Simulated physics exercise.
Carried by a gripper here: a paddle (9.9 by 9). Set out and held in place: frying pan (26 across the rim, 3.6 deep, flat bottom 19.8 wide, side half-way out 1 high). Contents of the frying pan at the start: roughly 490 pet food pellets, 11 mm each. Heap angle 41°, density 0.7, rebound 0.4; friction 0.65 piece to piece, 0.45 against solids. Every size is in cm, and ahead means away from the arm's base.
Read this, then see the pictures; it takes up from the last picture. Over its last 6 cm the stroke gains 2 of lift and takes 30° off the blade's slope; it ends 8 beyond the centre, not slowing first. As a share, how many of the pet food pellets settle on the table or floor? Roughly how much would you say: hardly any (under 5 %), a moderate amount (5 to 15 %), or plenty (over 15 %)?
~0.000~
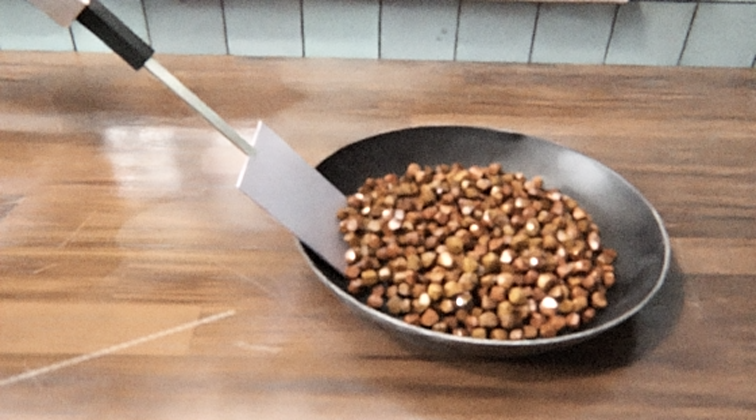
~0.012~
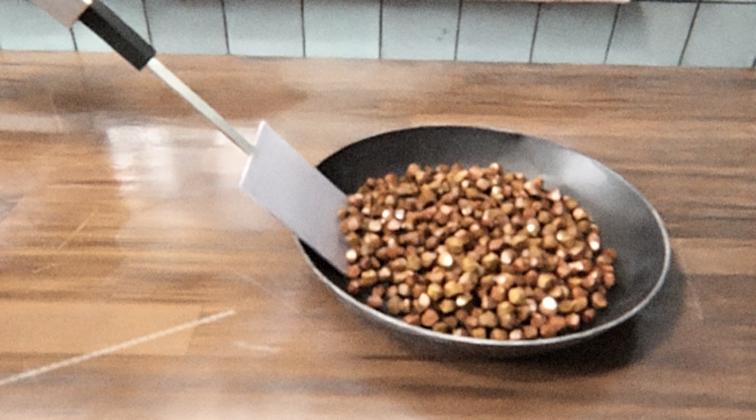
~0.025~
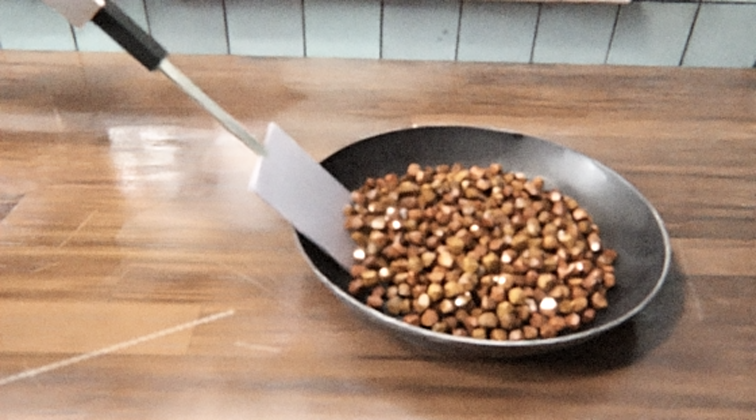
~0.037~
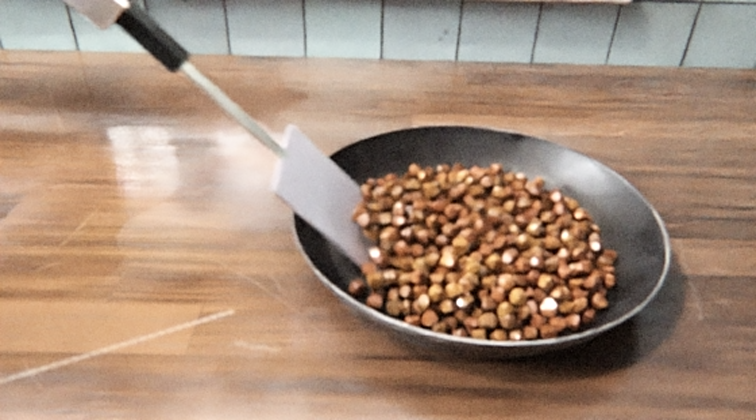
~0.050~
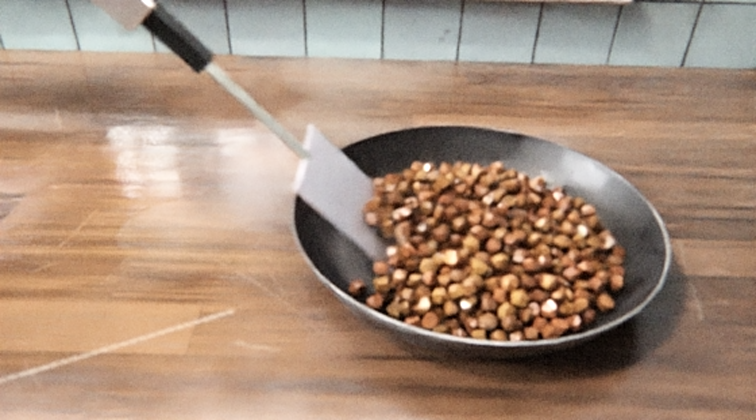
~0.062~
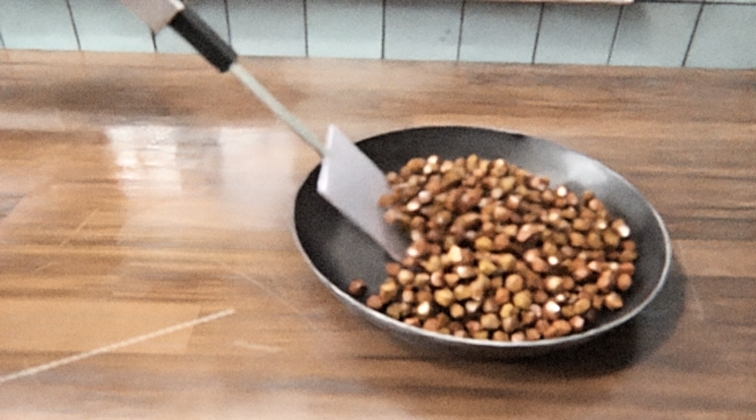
I'd say plenty.
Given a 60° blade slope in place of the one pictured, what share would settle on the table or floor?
That would leave close to 25 per cent on the table or floor.
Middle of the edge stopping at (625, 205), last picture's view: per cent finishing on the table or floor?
Around 40 percent.
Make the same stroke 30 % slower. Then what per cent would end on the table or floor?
About 10 in a hundred.
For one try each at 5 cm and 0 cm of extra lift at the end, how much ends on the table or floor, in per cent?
20 and 10 %.
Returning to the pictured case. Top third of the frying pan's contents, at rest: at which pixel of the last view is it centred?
Pixel position: Approx. (600, 212).
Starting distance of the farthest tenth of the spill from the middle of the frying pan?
That distance is around 25 cm.
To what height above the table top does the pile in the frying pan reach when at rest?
Close to 5.0 centimetres high.
After 0.09 s, sloping 47°, highest piece 6 above the table; 490 in the frying pan.
After 0.12 s, sloping 39°, highest piece 7 above the table; 490 in the frying pan.
After 0.34 s, sloping 17°, highest piece 6 above the table; 395 in the frying pan, 91 on the table or floor, 4 on the blade or in flight.
After 1.39 s, sloping 17°, highest piece 5 above the table; 393 in the frying pan, 97 on the table or floor.
At rest, 393 in the frying pan, 97 on the table or floor. That is 20 % on the table or floor.
